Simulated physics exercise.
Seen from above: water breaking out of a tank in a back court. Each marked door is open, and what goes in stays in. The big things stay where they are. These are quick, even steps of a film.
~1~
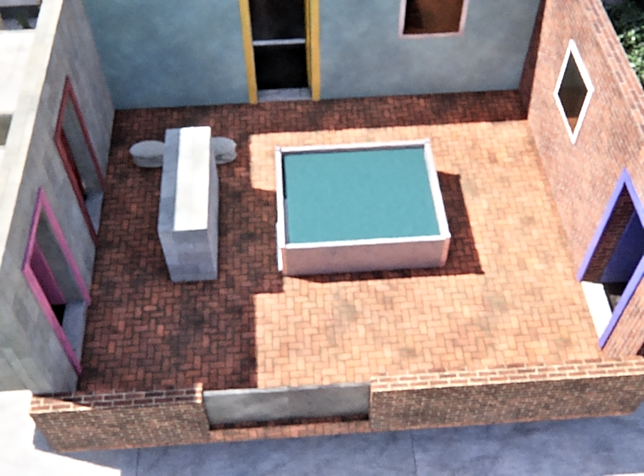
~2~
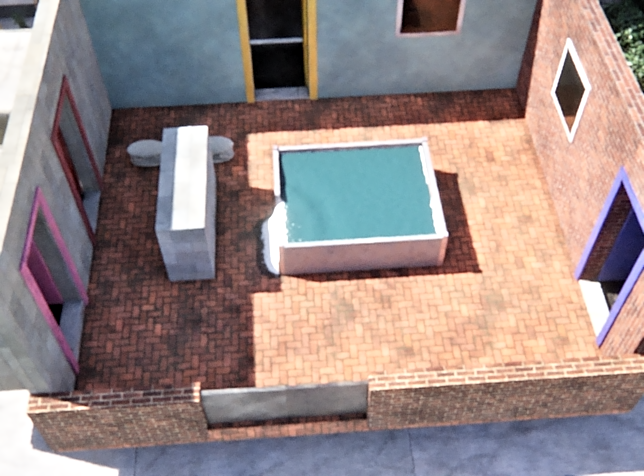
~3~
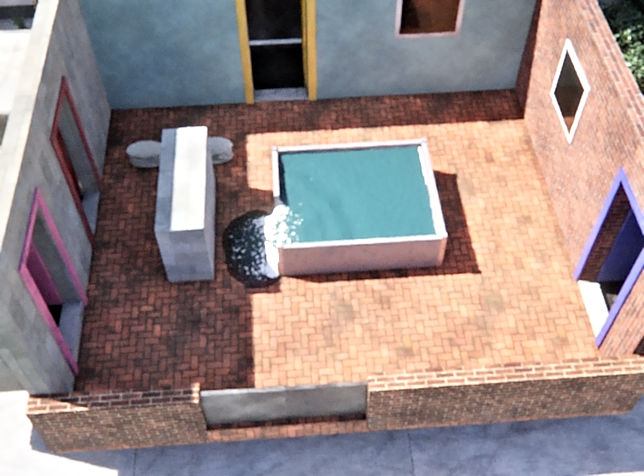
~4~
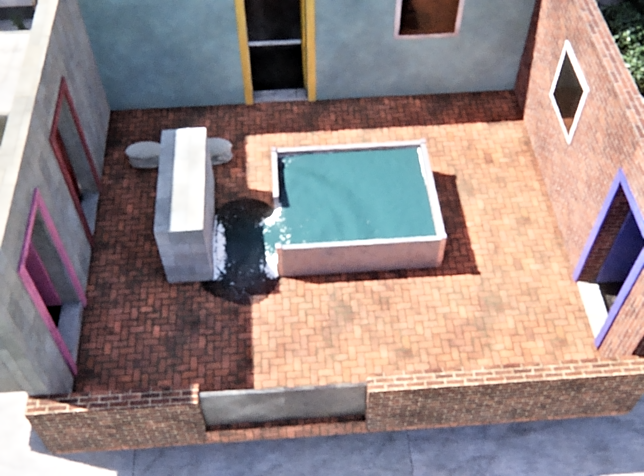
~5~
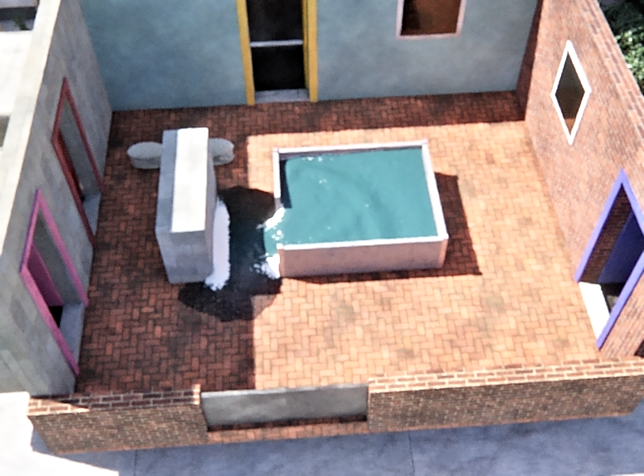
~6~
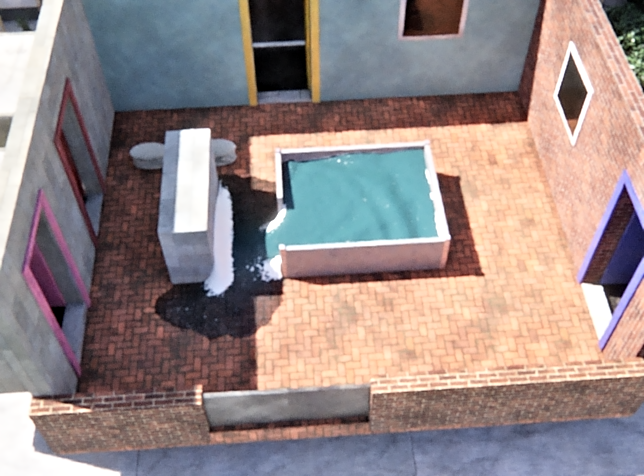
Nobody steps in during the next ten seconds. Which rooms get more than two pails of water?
One by one: The red door floods; the blue door holds within the limit; the pink door holds within the limit; the yellow door floods.
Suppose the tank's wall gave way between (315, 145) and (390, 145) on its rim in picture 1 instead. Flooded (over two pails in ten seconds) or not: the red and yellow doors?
The red door is under; the yellow door takes more.
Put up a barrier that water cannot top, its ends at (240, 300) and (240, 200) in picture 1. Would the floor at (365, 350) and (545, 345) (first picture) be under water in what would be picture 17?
In that order: Wet, no water.
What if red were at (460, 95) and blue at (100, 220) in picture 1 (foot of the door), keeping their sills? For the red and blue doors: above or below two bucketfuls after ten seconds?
My reading: The red one lets less in, the blue one takes more.
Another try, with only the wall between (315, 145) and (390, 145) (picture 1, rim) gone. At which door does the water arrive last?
Last comes the door marked pink.
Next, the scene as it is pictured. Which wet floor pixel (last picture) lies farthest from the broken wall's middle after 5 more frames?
Close to (80, 369).
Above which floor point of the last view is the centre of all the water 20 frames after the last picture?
I would point to (290, 252).
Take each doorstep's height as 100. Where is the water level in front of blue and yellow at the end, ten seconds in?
About 130 and 70 per cent.
A moment on, water covers 20 % of the floor; the red door not reached, the blue door not reached, the pink door wet at the sill, nothing in, the yellow door not reached.
Next, water covers 30 % of the floor; the red door not reached, the blue door not reached, the pink door wet at the sill, nothing in, the yellow door wet at the sill, nothing in.
Then, water covers 45 % of the floor; the red door under two buckets in, the blue door not reached, the pink door wet at the sill, nothing in, the yellow door over two buckets in.
Later, water covers 80 % of the floor; the red door under two buckets in, the blue door wet at the sill, nothing in, the pink door wet at the sill, nothing in, the yellow door far over two buckets in.
In the end, water covers 95 % of the floor; the red door over two buckets in, the blue door under two buckets in, the pink door wet at the sill, nothing in, the yellow door far over two buckets in.
